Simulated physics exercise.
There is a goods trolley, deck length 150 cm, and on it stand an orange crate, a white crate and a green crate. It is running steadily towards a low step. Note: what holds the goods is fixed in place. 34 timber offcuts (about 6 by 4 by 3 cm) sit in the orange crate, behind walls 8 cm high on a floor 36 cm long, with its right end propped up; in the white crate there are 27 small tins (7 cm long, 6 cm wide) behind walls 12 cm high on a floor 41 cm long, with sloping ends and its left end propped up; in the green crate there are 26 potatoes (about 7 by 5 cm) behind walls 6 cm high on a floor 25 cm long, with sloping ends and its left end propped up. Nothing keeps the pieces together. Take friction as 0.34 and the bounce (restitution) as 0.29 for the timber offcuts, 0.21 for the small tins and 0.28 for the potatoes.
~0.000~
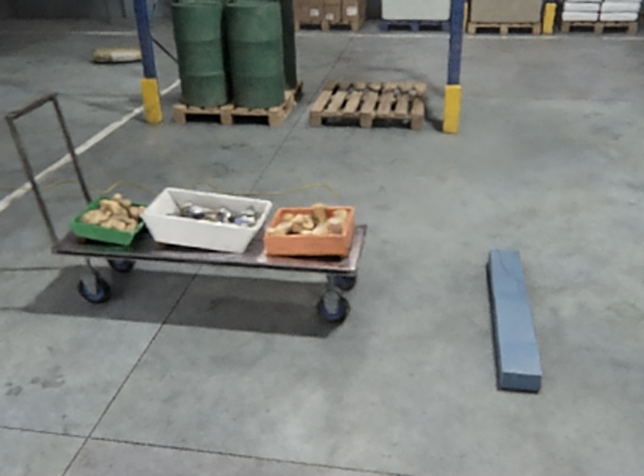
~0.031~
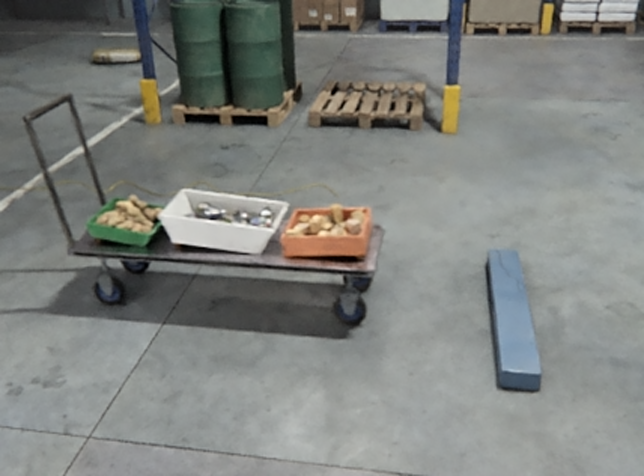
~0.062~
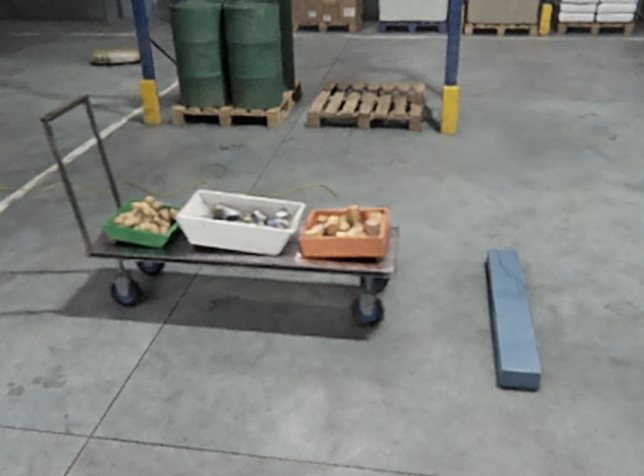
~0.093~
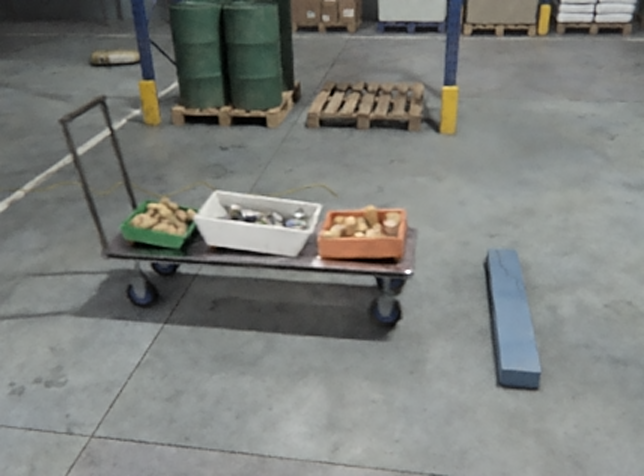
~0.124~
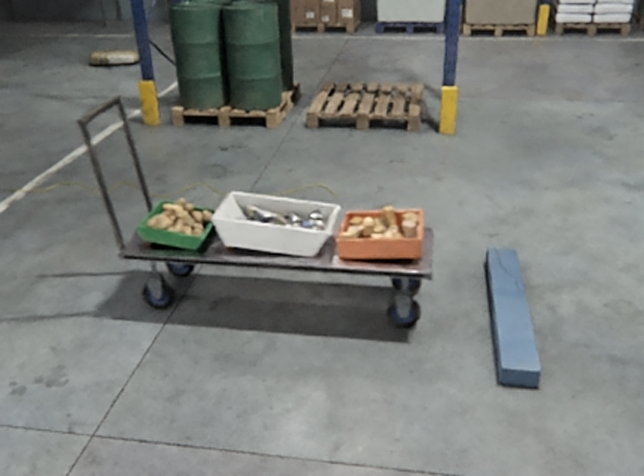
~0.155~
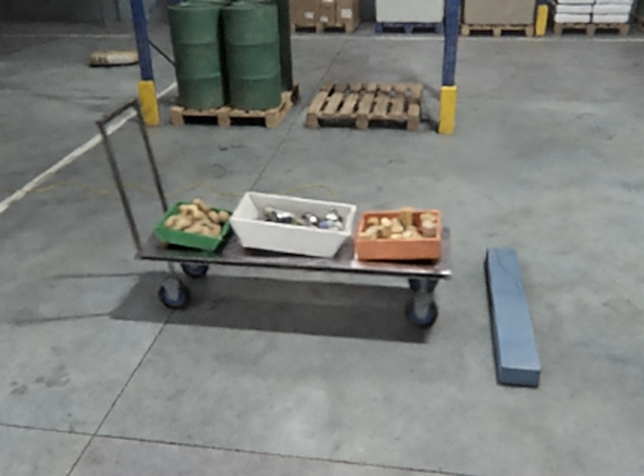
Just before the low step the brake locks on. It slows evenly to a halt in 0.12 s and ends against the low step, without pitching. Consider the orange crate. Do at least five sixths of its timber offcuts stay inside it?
Yes, fewer than a sixth get out.
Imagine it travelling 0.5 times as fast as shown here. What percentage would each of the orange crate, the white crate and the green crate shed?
Then the orange crate sheds 0 per cent, the white crate 0 per cent, and the green crate 0 per cent.
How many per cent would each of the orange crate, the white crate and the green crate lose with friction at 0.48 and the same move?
Orange crate 0, white crate 0, green crate 20 per cent.
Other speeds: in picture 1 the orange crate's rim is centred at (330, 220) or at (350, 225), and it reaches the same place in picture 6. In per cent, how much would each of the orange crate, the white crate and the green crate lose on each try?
Per cent lost, first try then second - orange crate: 0, 0; white crate: 0, 0; green crate: 30, 0.
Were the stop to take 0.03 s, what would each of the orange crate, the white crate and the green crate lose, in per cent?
You'd end up with orange crate at 10 %, white crate at 30 % and green crate at 50 %.
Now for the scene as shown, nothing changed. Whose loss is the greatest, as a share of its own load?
The green crate.
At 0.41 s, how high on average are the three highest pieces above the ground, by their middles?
About 56 cm up.
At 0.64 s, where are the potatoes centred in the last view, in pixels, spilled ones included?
I'd put the middle close to (273, 231).
After 0.19 s, braking starts.
After 0.29 s, orange crate 33 in, 1 out, white crate 27 in, 0 out and green crate 25 in, 1 out.
After 0.41 s, orange crate 32 in, 2 out, white crate 26 in, 1 out and green crate 19 in, 7 out.
After 0.64 s, orange crate 32 in, 2 out, white crate 23 in, 4 out and green crate 16 in, 10 out.
Outcome (at 1.14 s), orange crate 32 in, 2 out, white crate 23 in, 4 out and green crate 15 in, 11 out. Asked share, 2 of 34, 6 per cent.
